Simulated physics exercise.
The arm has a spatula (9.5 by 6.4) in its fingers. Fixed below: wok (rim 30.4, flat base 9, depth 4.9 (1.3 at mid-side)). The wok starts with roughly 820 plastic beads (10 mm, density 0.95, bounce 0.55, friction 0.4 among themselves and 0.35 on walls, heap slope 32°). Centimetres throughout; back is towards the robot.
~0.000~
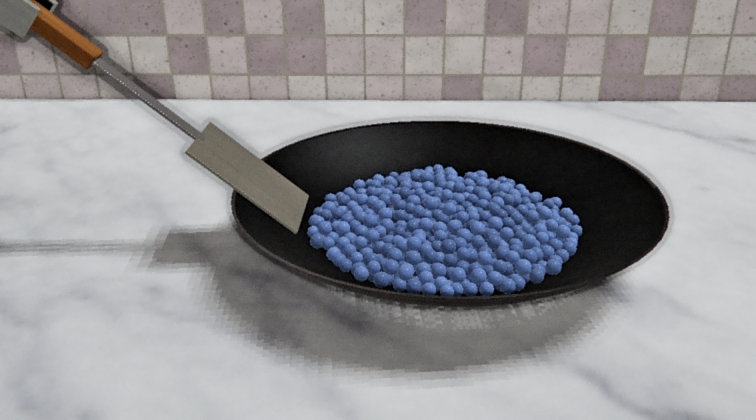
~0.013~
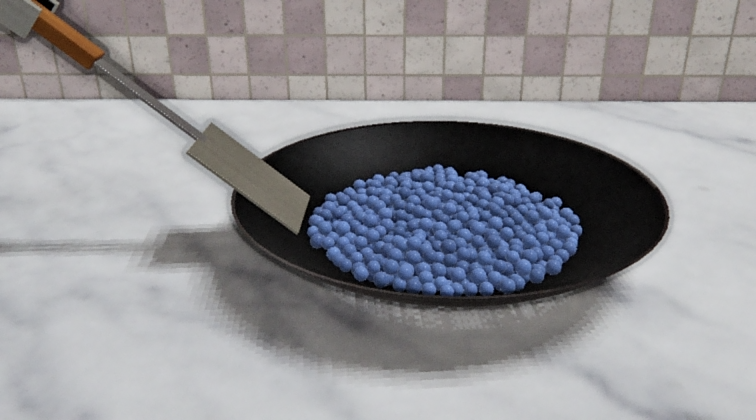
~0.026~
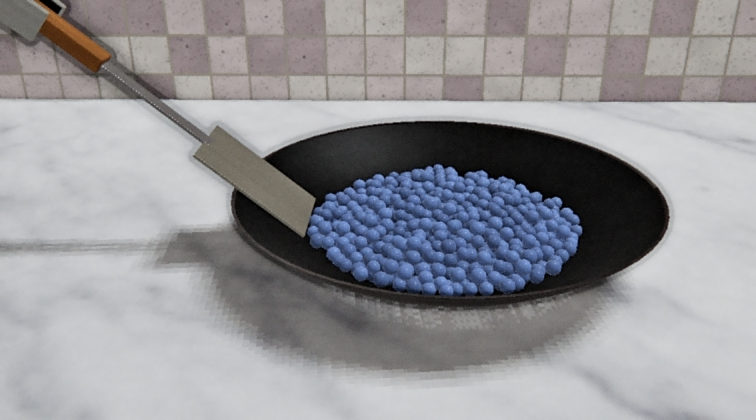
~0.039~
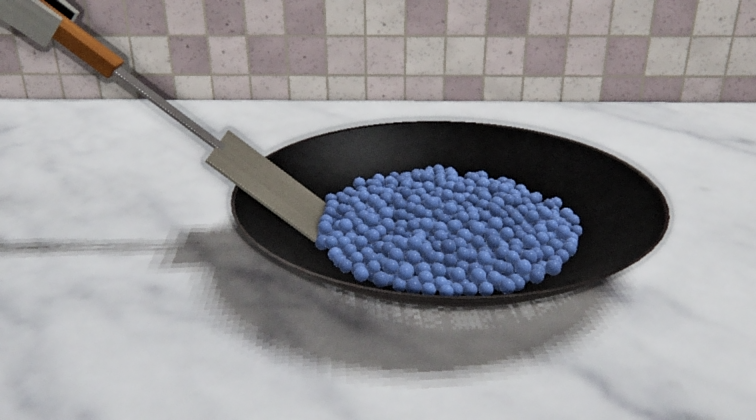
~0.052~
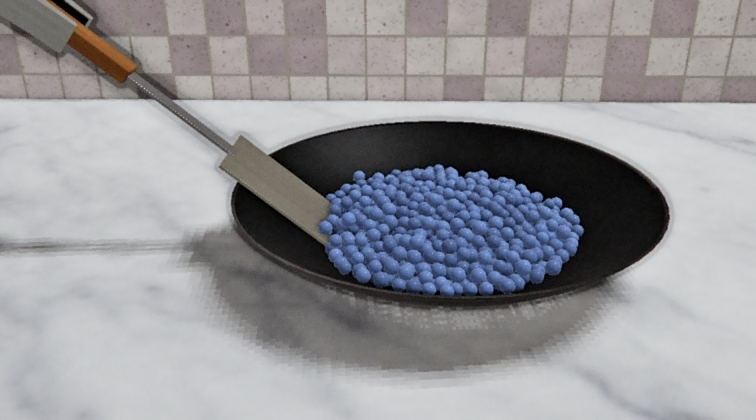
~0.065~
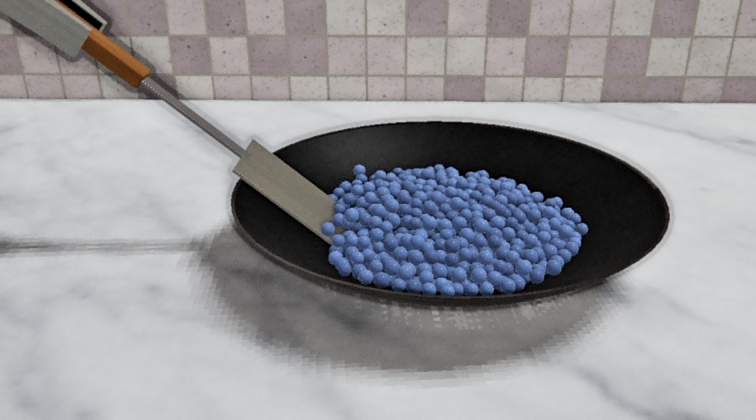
A spatula slid slowly down and to the right into a black wok of blue beads, its flat end pressing against the left side of the pile and nudging a few beads.
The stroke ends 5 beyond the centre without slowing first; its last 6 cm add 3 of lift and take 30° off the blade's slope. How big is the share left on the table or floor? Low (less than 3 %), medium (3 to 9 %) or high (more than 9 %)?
On the table or floor the share is low, less than 3 %.
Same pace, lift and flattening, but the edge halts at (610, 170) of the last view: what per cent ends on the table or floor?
About 15 per cent.
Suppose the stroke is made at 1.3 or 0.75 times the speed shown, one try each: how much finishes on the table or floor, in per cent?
About 0 and 0 per cent.
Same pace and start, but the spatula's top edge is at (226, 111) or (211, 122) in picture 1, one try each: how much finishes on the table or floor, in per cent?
About 0 and 0 per cent.
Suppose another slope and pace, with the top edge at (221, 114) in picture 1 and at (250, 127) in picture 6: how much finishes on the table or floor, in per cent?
Some 0 per cent.
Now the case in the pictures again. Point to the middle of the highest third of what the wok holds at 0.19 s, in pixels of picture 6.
At about (504, 207).
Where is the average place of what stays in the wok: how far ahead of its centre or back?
Roughly 4.0 cm ahead.
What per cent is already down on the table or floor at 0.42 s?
About 0 per cent.
By 0.13 s, sloping 40°, highest piece 5 above the table; 815 in the wok.
By 0.19 s, sloping 28°, highest piece 5 above the table; 815 in the wok.
By 0.42 s, sloping 10°, highest piece 6 above the table; 815 in the wok.
By 1.47 s, sloping 10°, highest piece 6 above the table; 815 in the wok.
Final count, 815 in the wok. That is 0 % on the table or floor.
